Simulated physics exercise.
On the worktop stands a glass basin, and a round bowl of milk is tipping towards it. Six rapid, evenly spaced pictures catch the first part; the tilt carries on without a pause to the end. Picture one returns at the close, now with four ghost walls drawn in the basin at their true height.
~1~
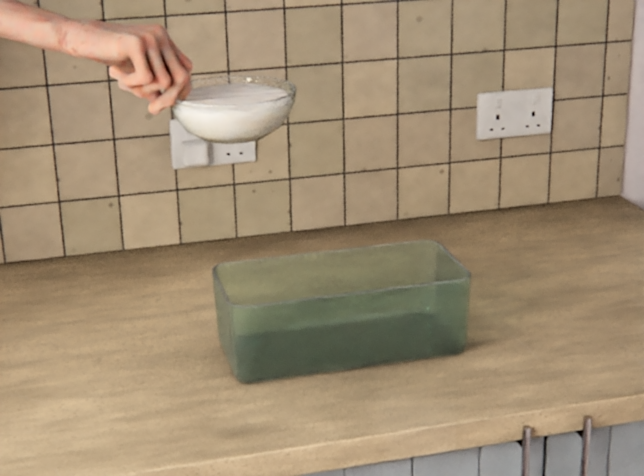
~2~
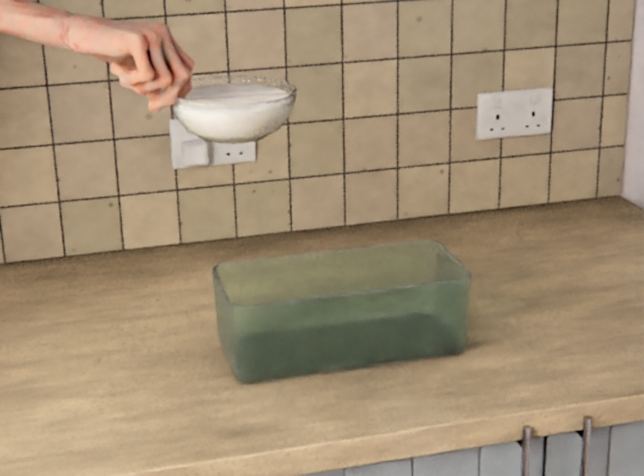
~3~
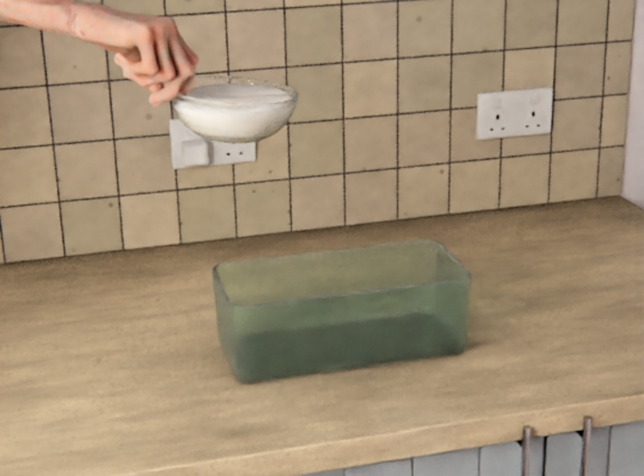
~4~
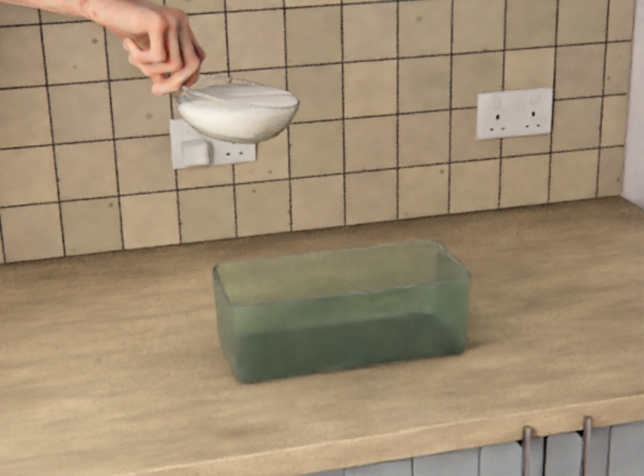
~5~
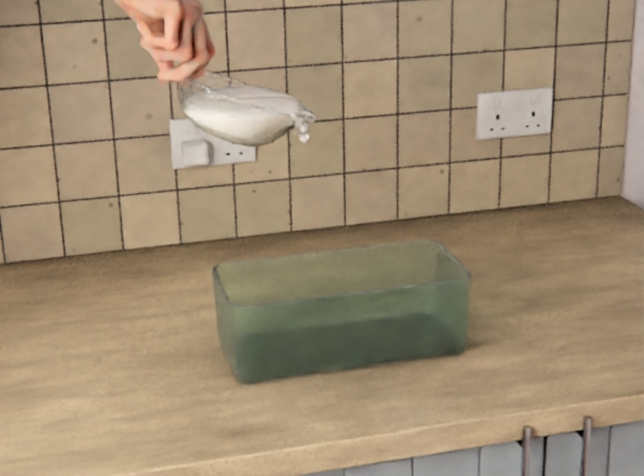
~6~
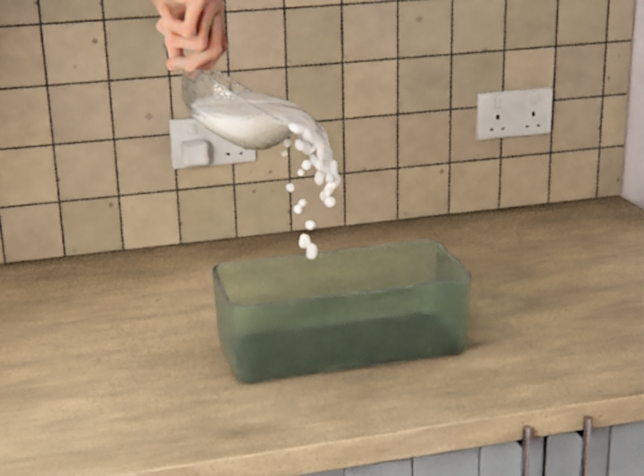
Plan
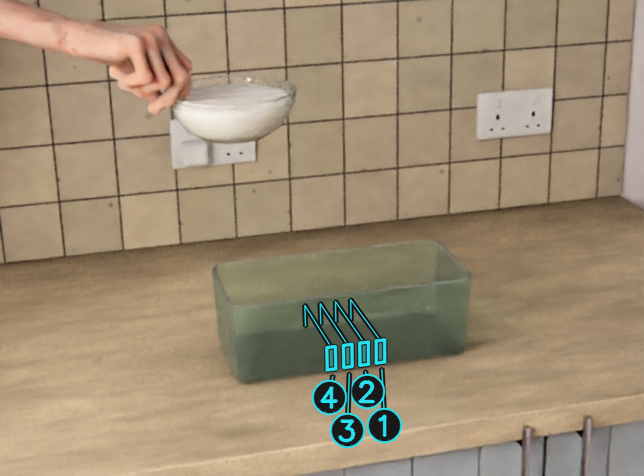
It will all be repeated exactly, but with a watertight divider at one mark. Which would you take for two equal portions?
The best position is 1.
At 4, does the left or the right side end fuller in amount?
The right one.
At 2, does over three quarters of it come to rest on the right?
No.
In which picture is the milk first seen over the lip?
In picture 4.
On the marked copy, 1 at (381, 369); 2 at (365, 371); 3 at (349, 373); 4 at (332, 375).
If 1 is chosen, about 49 % ends left of the wall and 49 % right of it; 3 % is lost outside.
If 2 is chosen, about 34 % ends left of the wall and 64 % right of it.
If 3 is chosen, about 23 % ends left of the wall and 74 % right of it.
If 4 is chosen, about 17 % ends left of the wall and 79 % right of it; 3 % is lost outside.
